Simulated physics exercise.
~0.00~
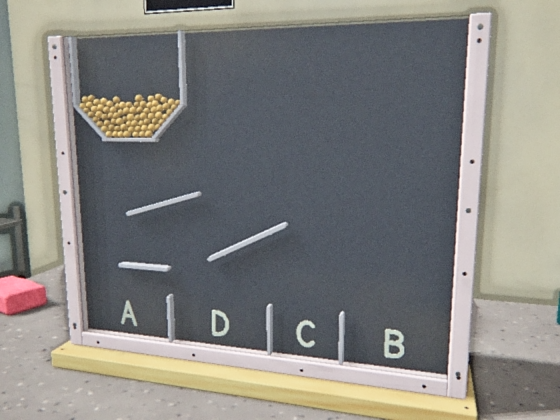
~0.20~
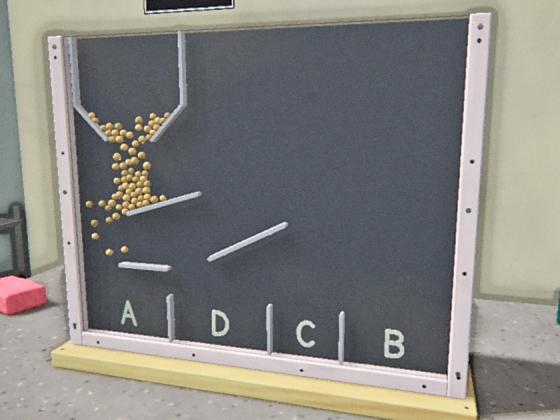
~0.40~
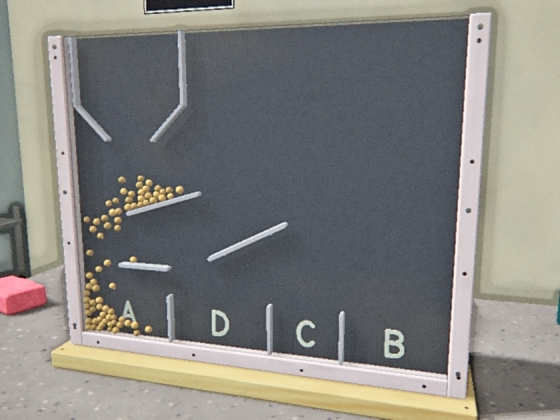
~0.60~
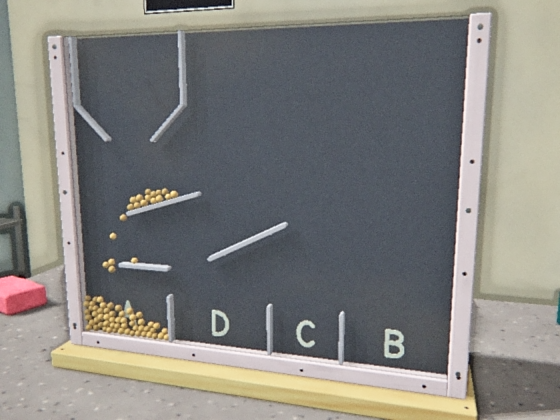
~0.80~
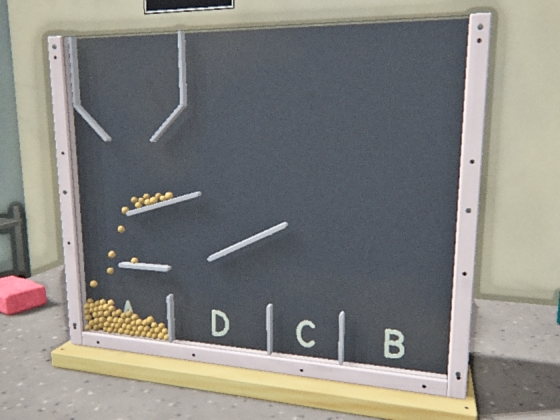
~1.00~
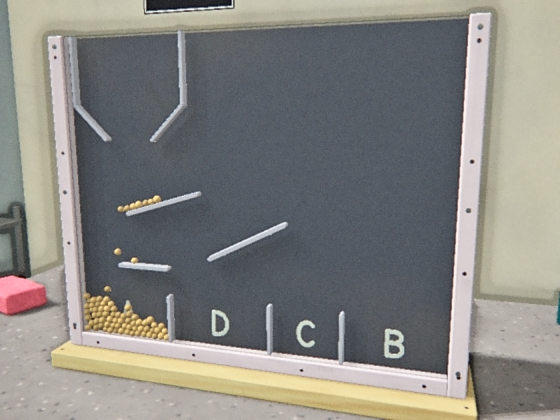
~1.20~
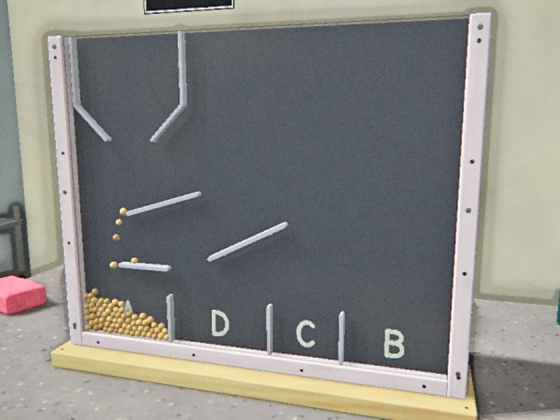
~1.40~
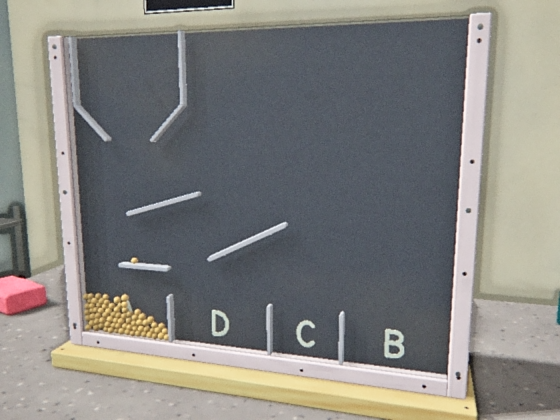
The video shows small golden beads dropping from an open hopper at the upper left of a dark upright case, landing on a slanted ledge and spilling leftward off it until they lie heaped in bin A, with one left on a small ledge and the other bins empty.
